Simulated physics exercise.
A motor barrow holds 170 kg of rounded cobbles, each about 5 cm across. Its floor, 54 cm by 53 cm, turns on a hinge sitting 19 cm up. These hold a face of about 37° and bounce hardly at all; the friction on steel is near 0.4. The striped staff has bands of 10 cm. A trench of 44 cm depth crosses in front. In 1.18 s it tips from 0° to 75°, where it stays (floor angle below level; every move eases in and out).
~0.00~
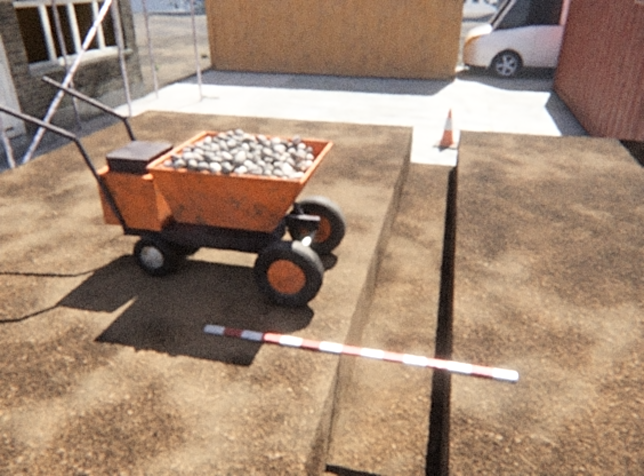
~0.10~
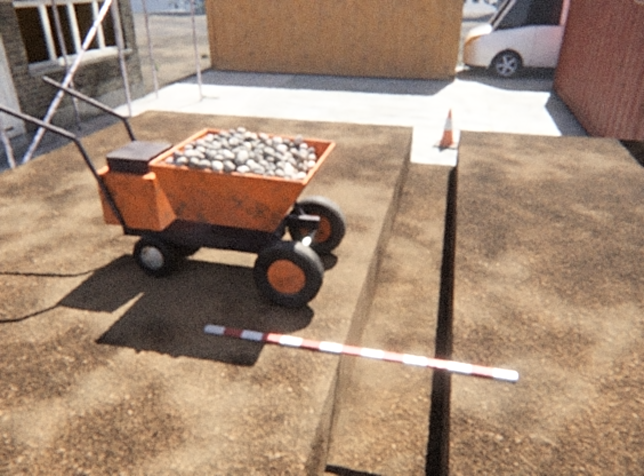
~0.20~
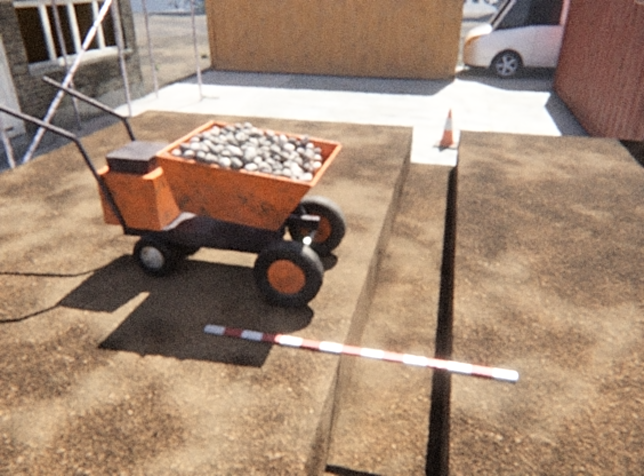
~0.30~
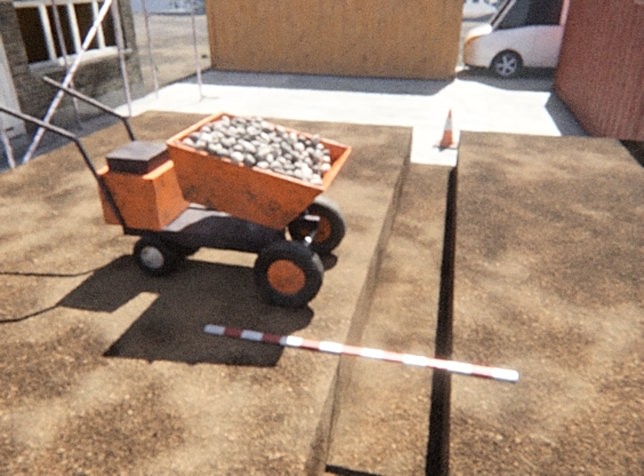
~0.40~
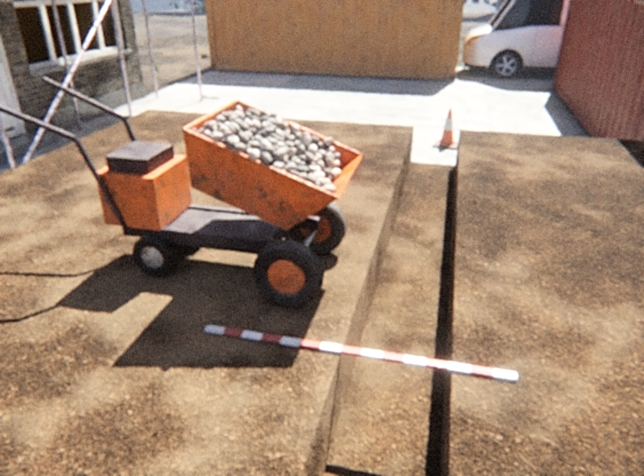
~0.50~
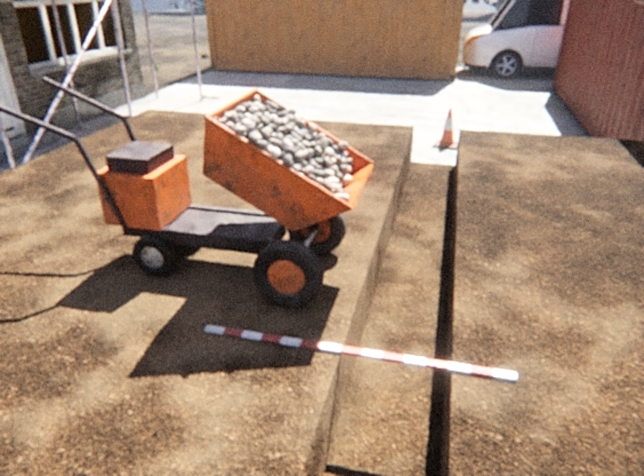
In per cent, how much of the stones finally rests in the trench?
Roughly 80 per cent of them.
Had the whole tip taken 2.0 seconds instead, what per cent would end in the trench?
That would give about 90 percent.
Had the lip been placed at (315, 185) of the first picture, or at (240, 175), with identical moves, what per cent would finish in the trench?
First some 65, then 95 per cent.
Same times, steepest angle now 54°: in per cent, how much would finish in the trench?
I'd expect around 35 in a hundred.
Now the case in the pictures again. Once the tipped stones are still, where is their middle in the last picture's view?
In the last view, about (424, 341).
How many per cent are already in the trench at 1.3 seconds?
Around 40 per cent of it, at that instant.
After 0.9 s the floor is at 63°; 99 % in the skip, 1 % in the trench; the foremost stones are at (404, 227).
After 1.3 s the floor is at 75°; 51 % in the skip, 38 % in the trench, 11 % past the trench; the foremost stones are at (507, 302).
After 1.6 s the floor is at 75°; 24 % in the skip, 56 % in the trench, 19 % past the trench; the foremost stones are at (612, 317).
After 3.6 s the floor is at 75°; 0 % in the skip, 80 % in the trench, 20 % past the trench; the foremost stones are past the picture's edge.
